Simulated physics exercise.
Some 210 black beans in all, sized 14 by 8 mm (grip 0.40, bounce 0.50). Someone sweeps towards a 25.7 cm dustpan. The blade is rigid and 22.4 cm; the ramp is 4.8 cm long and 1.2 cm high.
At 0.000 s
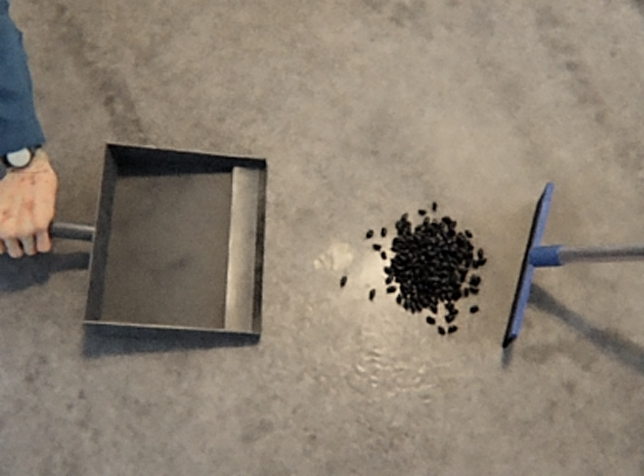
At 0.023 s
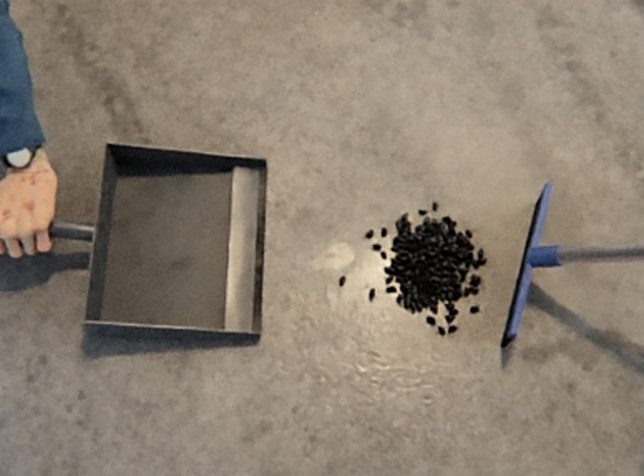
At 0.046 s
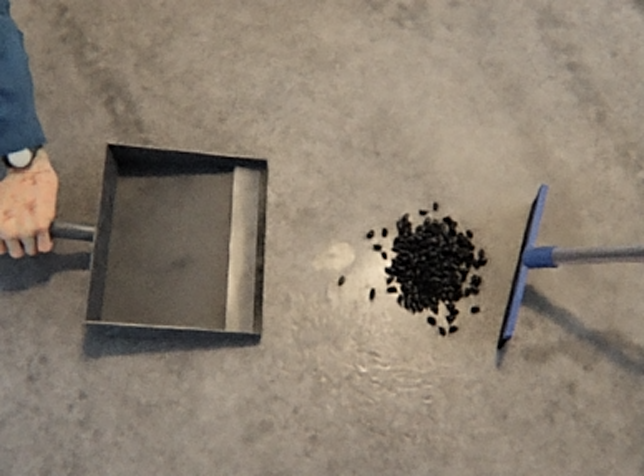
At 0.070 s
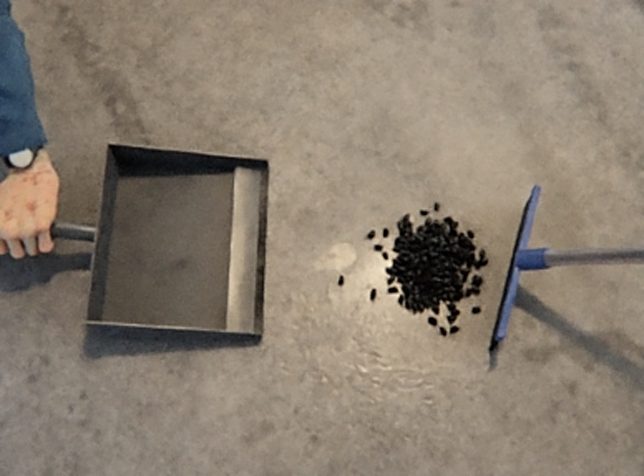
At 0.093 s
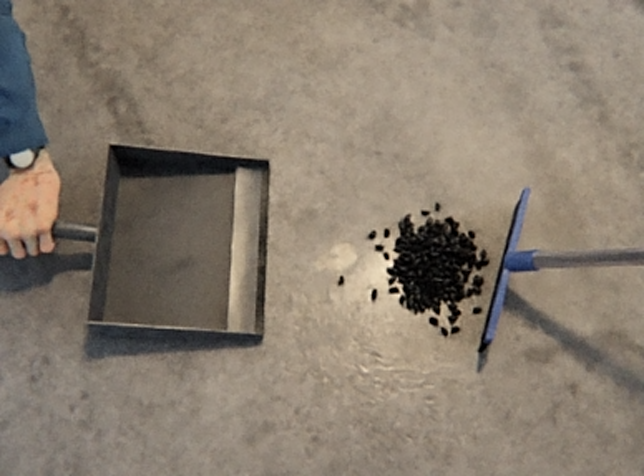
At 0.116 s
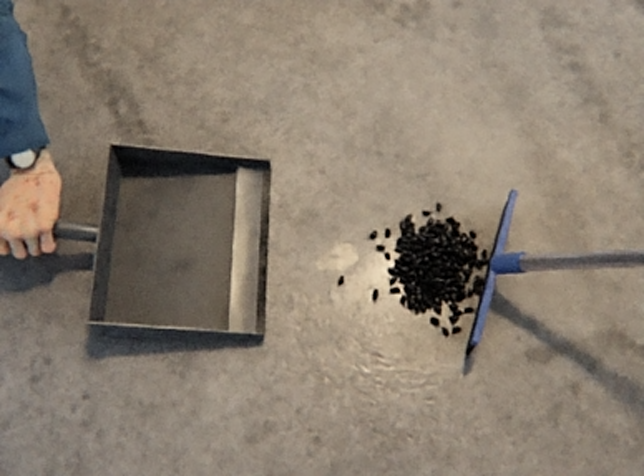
On a grey concrete floor, a blue blade slides left to the edge of a black bean pile while a hand holds a dustpan.
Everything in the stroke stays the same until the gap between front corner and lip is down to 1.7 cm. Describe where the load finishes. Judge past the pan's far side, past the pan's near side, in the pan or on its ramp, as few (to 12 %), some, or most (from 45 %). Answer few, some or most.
Far side: Few; near side: Few; pan: Some.
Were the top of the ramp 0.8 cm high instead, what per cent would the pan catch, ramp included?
About 20 %.
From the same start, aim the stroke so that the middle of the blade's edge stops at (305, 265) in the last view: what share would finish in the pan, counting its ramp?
Roughly 35 percent.
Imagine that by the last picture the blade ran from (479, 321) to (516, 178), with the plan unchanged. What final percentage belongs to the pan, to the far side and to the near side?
The pan gets 30, the far side 15 and the near side 0.
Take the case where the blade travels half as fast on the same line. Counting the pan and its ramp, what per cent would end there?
Then near 5 in a hundred.
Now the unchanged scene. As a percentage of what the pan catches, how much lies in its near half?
Around 70 in a hundred.
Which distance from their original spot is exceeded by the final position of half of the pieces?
The figure is about 22 cm.
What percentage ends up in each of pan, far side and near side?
Far side - 10; near side - 5; pan - 20.
Then, at 0.27 s, middle of the blade 18 cm from the lip; 0 % over the lip, far side 0 %, near side 0 %.
After 0.38 s, middle of the blade 8 cm from the lip; 0 % over the lip, far side 5 %, near side 5 %.
After 0.62 s, middle of the blade 5 cm from the lip; 20 % over the lip, far side 5 %, near side 5 %.
By 2.1 s all is still; far side 10 %, near side 5 %, pan 20 %, in front of the lip or behind the blade 65 %.
